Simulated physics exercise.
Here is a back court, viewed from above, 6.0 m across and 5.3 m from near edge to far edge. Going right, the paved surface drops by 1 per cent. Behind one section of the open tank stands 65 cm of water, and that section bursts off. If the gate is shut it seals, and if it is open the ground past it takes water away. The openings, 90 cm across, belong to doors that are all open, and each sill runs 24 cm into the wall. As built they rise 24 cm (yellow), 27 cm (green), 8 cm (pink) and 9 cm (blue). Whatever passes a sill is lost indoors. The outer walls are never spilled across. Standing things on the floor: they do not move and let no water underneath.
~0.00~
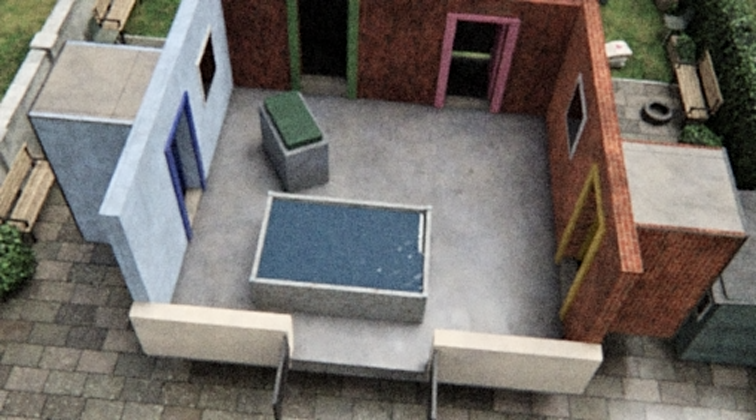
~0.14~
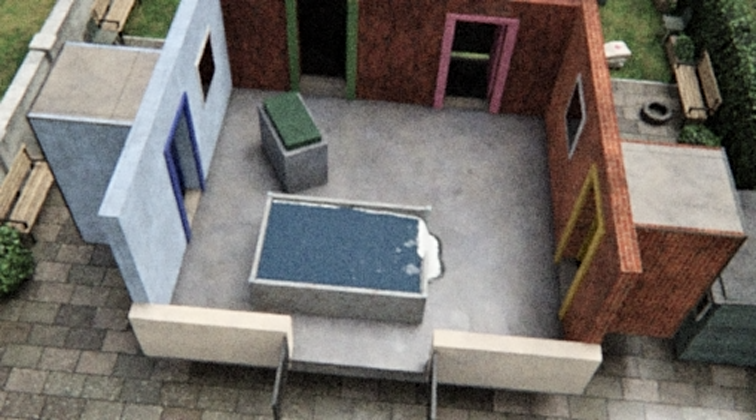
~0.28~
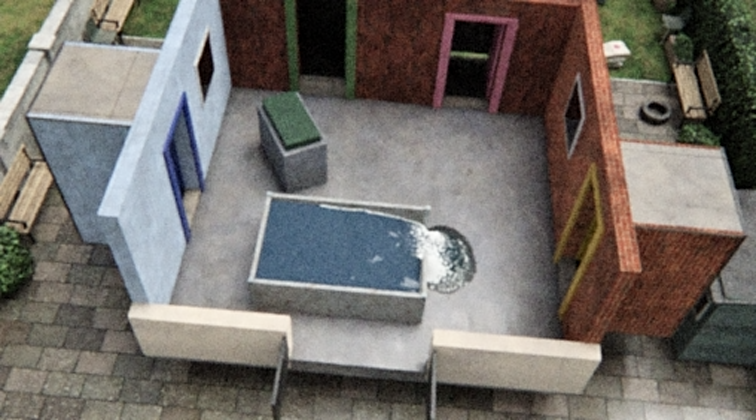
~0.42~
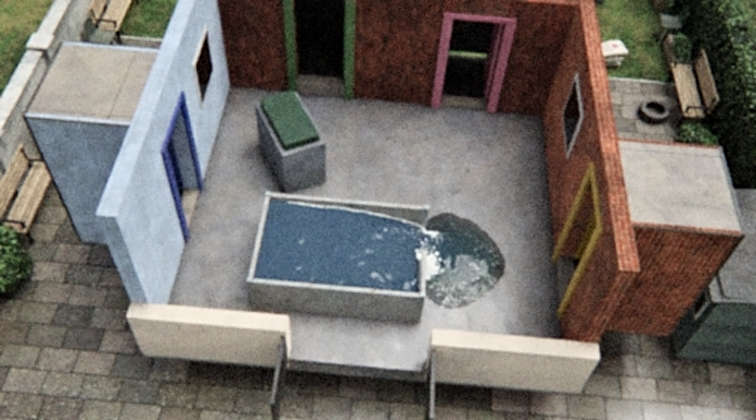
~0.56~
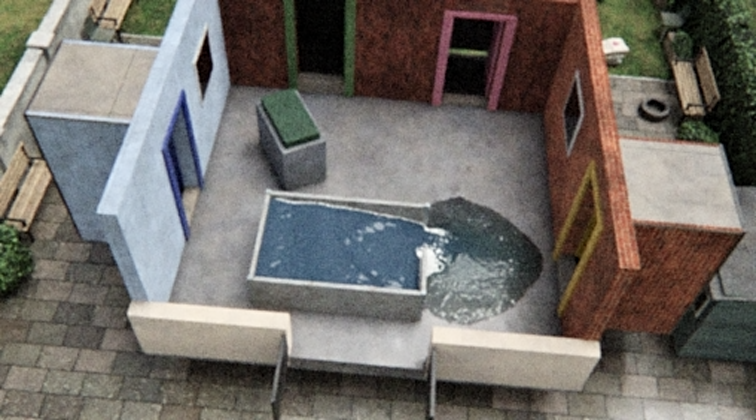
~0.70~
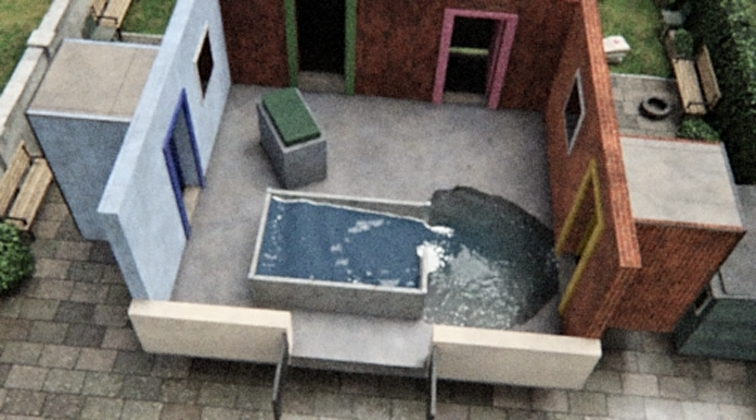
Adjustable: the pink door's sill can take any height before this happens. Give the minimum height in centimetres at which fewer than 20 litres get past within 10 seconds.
10 cm.
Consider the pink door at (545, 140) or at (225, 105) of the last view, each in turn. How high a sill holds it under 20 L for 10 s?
15 and 7.0 cm.
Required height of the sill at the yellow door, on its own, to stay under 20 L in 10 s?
Yellow would need about 25 cm on its own.
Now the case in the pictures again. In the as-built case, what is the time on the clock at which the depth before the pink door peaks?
The depth peaks at about 3.8 seconds.
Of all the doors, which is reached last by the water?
Blue.
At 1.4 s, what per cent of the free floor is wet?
Wet share: Around 25 %.
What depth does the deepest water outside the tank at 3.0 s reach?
Close to 30 centimetres.
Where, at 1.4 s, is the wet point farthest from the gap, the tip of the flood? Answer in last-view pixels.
Front tip: Approx. (546, 156) px.
After 1.4 s water covers 25 % of the floor, deepest (33 cm) near (433, 253); it has not reached the pink door.
After 3.0 s water covers 40 % of the floor, deepest (30 cm) near (542, 114); 10 cm at the pink door, 0 litres in over its 8 cm sill.
After 10.0 s water covers 95 % of the floor, deepest (14 cm) near (543, 121); 10 cm at the pink door, 46 litres in over its 8 cm sill.
At the pink door as built, the water arrived by 2.5 s and peaked near 12 cm at 3.8 s.
With a sill of 9 cm, 31 litres would have come in within the 10 s; with 12 cm, 7 litres. So under 20 litres takes about 10 cm.
